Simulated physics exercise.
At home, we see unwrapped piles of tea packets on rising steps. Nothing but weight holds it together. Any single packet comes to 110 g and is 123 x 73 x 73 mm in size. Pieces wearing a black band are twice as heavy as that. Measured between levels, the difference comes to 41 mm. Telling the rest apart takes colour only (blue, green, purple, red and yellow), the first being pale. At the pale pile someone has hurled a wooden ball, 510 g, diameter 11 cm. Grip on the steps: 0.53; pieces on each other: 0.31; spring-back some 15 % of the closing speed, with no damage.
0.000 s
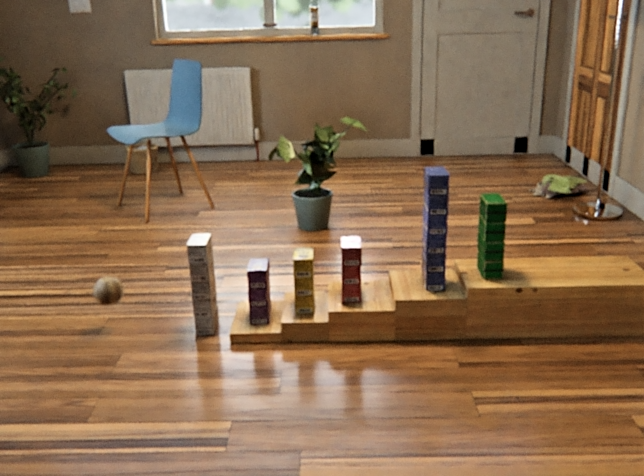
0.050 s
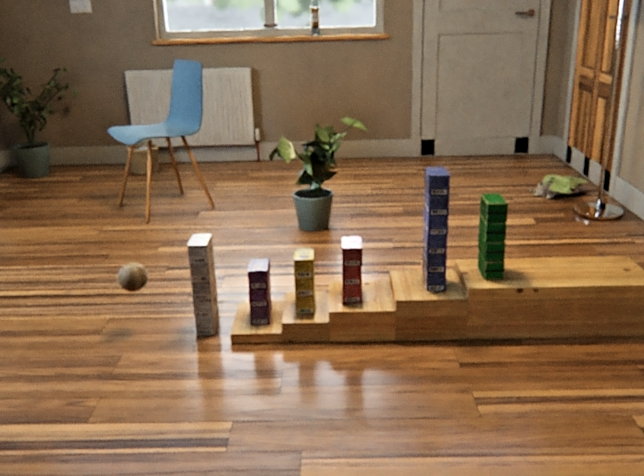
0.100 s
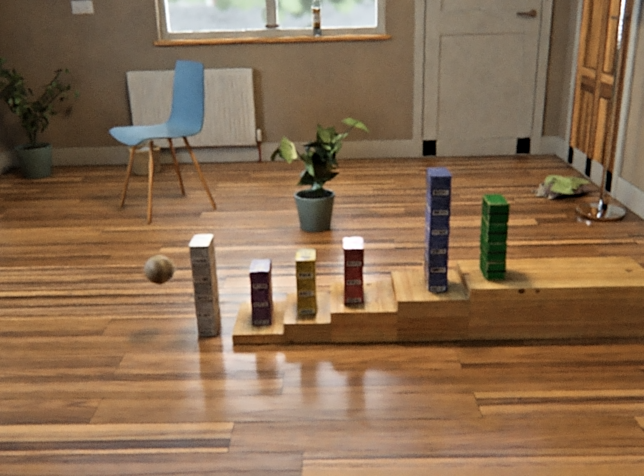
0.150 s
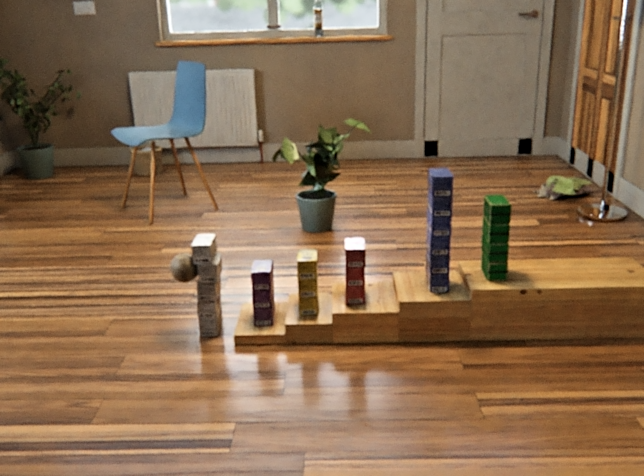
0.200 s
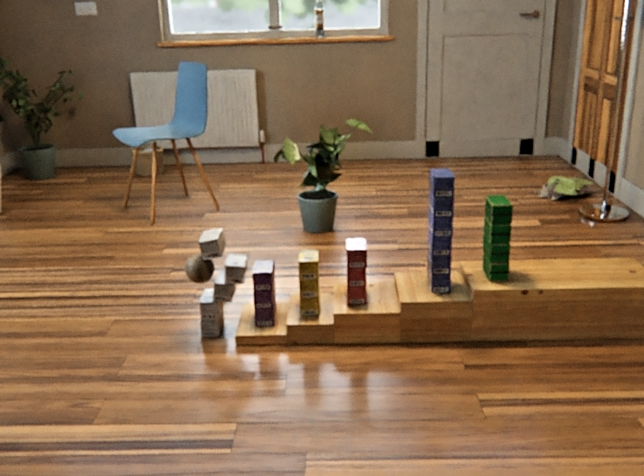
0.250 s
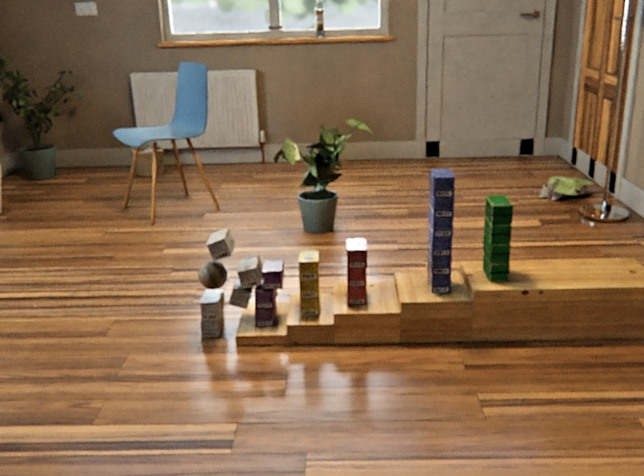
On a wooden floor, a ball hits the pale stack, scattering packets against the purple one.
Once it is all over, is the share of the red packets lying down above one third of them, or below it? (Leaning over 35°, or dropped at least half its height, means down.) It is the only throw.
The share is above one third.
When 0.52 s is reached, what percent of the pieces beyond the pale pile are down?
It's 5 percent at that point.
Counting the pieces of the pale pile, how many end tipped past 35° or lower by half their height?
Exactly 4 of the pale pieces.
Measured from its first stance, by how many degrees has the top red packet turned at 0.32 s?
My estimate is close to 0°.
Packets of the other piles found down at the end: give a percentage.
I'd put it at about 25 percent.
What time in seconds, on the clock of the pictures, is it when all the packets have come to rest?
At around 1.5 s.
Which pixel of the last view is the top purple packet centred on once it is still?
Last frame, centre at roughly (313, 282).
Around 0.32 s, 2 of the pale pile down; none of the 3 red packets down (0 of 19 in all colours); top red packet unmoved; top purple packet tipped 6°.
Around 0.52 s, 4 of the pale pile down; none of the 3 red packets down (1 of 19 in all colours); top red packet unmoved; top yellow packet tipped 16°.
Around 1.10 s, 4 of the pale pile down; 3 of the 3 red packets down (5 of 19 in all colours); top red packet tipped 62°, 9 cm lower; top yellow packet tipped 28°, 37 mm lower.
Finally (1.7 s), 4 of the pale pile down; 3 of the 3 red packets down (5 of 19 in all colours); top red packet on its side; top yellow packet tipped 46°, 54 mm lower. That is 100 per cent. Seen by the last camera, middles, top red packet near (417, 278), top yellow packet near (352, 277).
